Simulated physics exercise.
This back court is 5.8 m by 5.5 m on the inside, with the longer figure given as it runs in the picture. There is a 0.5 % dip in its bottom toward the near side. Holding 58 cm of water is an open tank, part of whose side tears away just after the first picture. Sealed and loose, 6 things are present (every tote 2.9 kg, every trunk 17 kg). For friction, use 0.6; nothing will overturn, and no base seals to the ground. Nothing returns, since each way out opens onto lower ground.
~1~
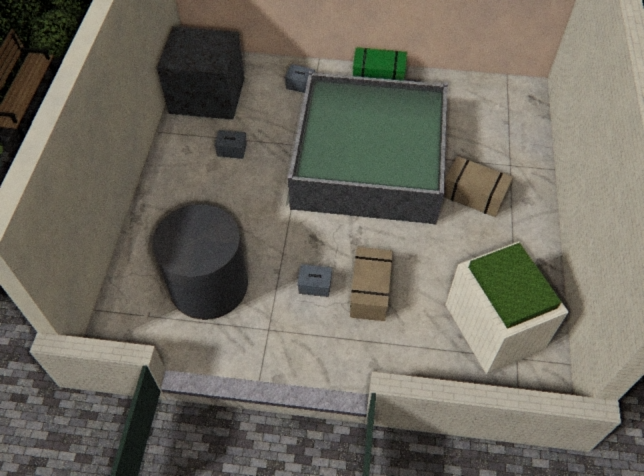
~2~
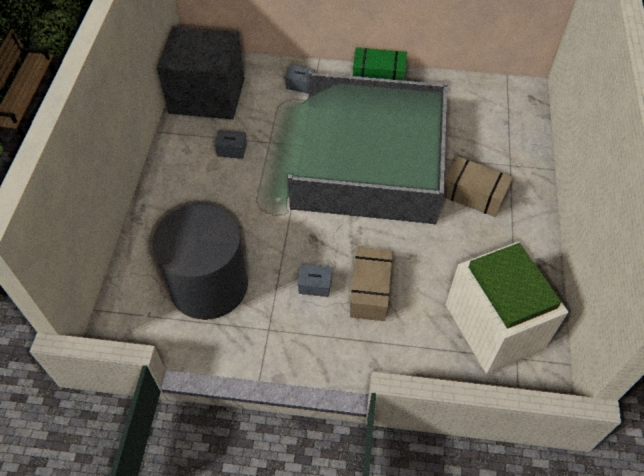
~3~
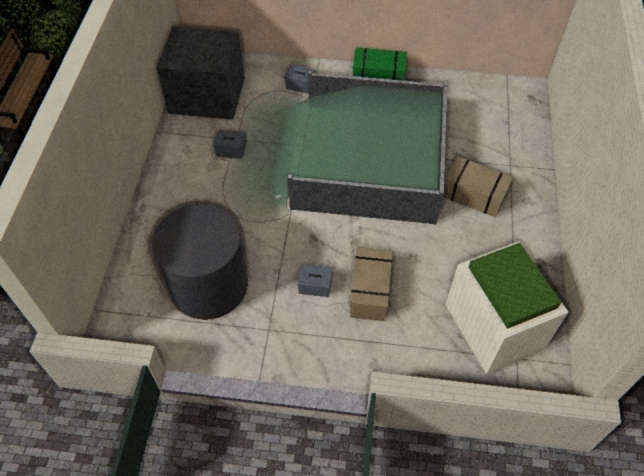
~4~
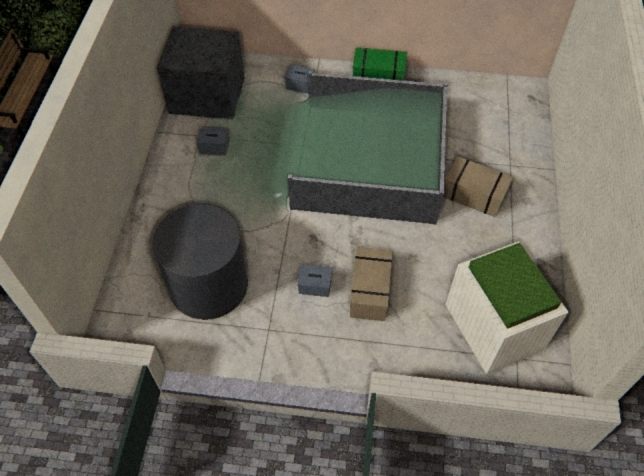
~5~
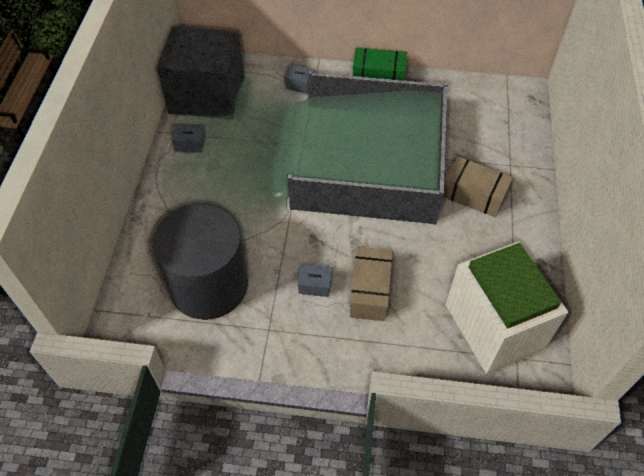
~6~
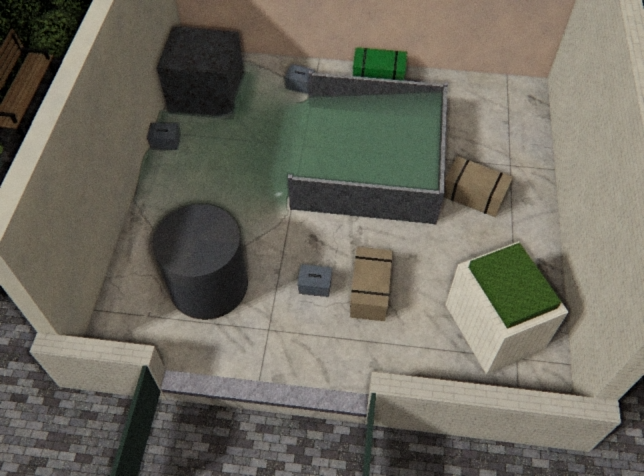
Greenish water pouring from the torn left side of an open tank, spreading across a walled court and pushing a small grey tote left.
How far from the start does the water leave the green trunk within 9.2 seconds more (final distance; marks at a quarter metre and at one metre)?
It finishes a long distance off.
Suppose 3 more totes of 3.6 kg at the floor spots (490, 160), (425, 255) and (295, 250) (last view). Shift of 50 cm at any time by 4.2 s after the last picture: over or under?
Taking them in the order given: Falls short, falls short and exceeds it.
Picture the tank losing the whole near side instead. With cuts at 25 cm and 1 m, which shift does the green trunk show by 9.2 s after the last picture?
The green trunk remains in place.
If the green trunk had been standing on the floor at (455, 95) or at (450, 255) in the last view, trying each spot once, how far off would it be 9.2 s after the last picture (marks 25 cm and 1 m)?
Spot one - it is swept away; spot two - it creeps some distance.
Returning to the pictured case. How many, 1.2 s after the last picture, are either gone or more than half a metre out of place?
I count 1 of them.
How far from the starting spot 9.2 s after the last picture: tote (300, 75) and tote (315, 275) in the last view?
The first ends 350 cm from its start, the second 100 cm.
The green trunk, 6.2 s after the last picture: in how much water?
8 cm or so.
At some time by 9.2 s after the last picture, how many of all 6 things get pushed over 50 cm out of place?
I count 5 of them.
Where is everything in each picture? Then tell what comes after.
The green trunk at (380, 59) rests on the ground; water covers 3.7 m2; 0 of 6 have shifted, in the first picture.
The green trunk at (380, 59) rests on the ground; 4.6 m2 under water; 0 of 6 have shifted, in the second picture.
The green trunk at (380, 59) rests on the ground; 5.8 m2 under water; 0 of 6 have shifted, in the third picture.
The green trunk at (380, 59) rests on the ground; water covers 7.1 m2; 1 of 6 have shifted, in the fourth picture.
The green trunk at (380, 59) rests on the ground; 8.3 m2 under water; 1 of 6 have shifted, in the fifth picture.
The green trunk at (380, 59) rests on the ground; 9.3 m2 under water; 1 of 6 have shifted, in the sixth picture.
Then, 1.2 s after the last picture the green trunk is near (380, 59), 0.0 m from its start, aground; 0 of 6 are out; 1 afloat.
Then, 3.8 s after the last picture the green trunk is near (449, 75), 1.1 m from its start, aground; 0 of 6 are out; 3 afloat.
Then, 6.2 s after the last picture the green trunk is near (528, 105), 2.3 m from its start, afloat; 0 of 6 are out; 4 afloat.
Then, 9.2 s after the last picture the green trunk is near (523, 190), 3.1 m from its start, afloat; 1 of 6 are out; 5 afloat.
